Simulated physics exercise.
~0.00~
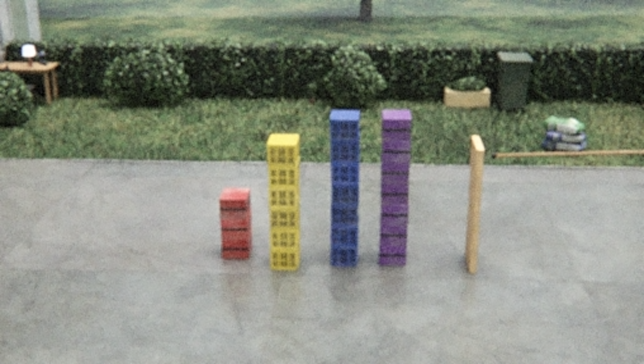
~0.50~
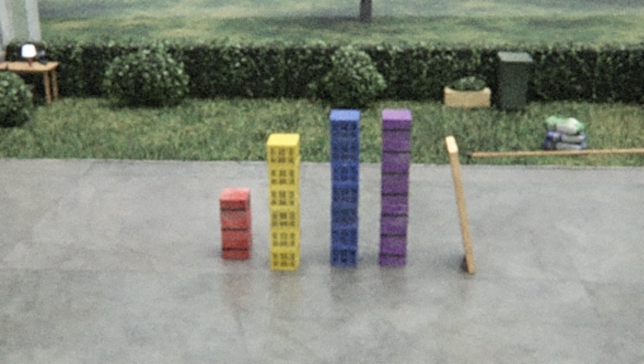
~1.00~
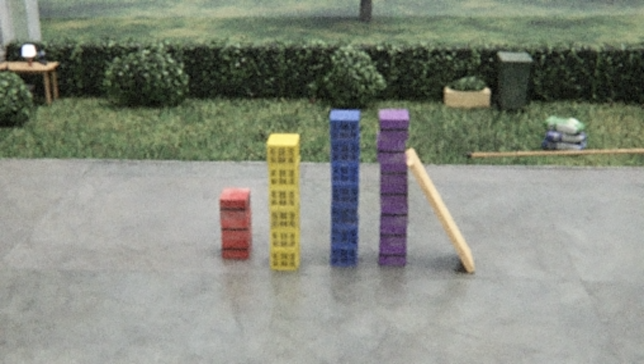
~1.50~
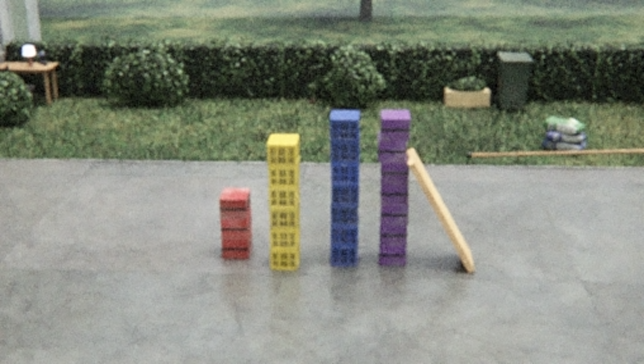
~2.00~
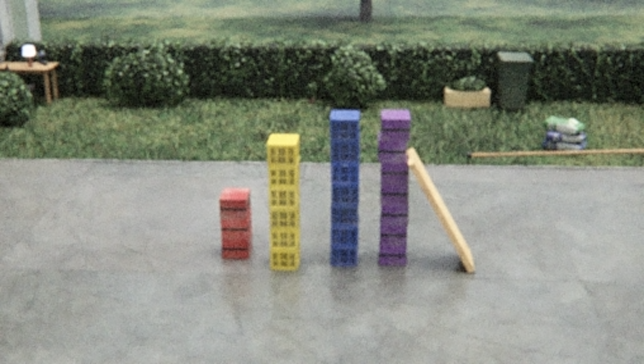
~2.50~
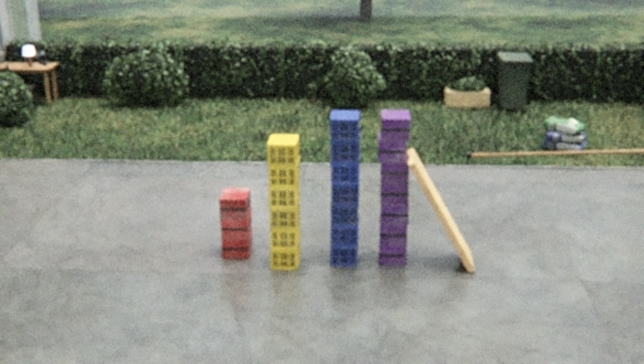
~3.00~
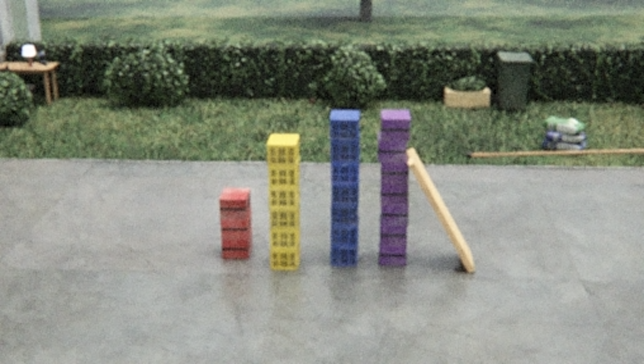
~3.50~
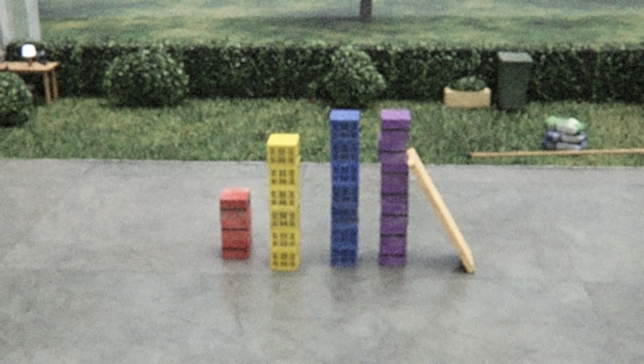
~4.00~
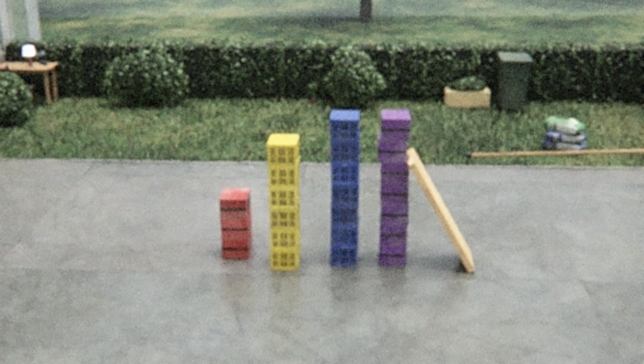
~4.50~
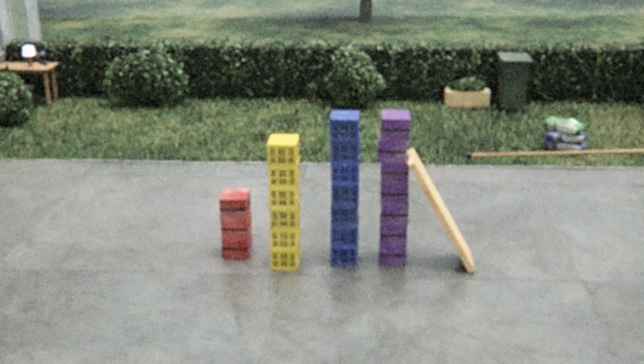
A pale wooden board stands on end at the right of a grey paved area, seen from a fixed, slightly raised view with grass, a hedge and rounded bushes behind. To its left, four stacks of crates stand in a row, a short red one, a taller yellow one, then tall blue and purple ones. The board tips left, its foot staying near where it stood, and swings toward the purple stack. Its top edge comes to rest against the purple crates, below their top. The board stays propped there at a slant, and all four stacks remain standing.
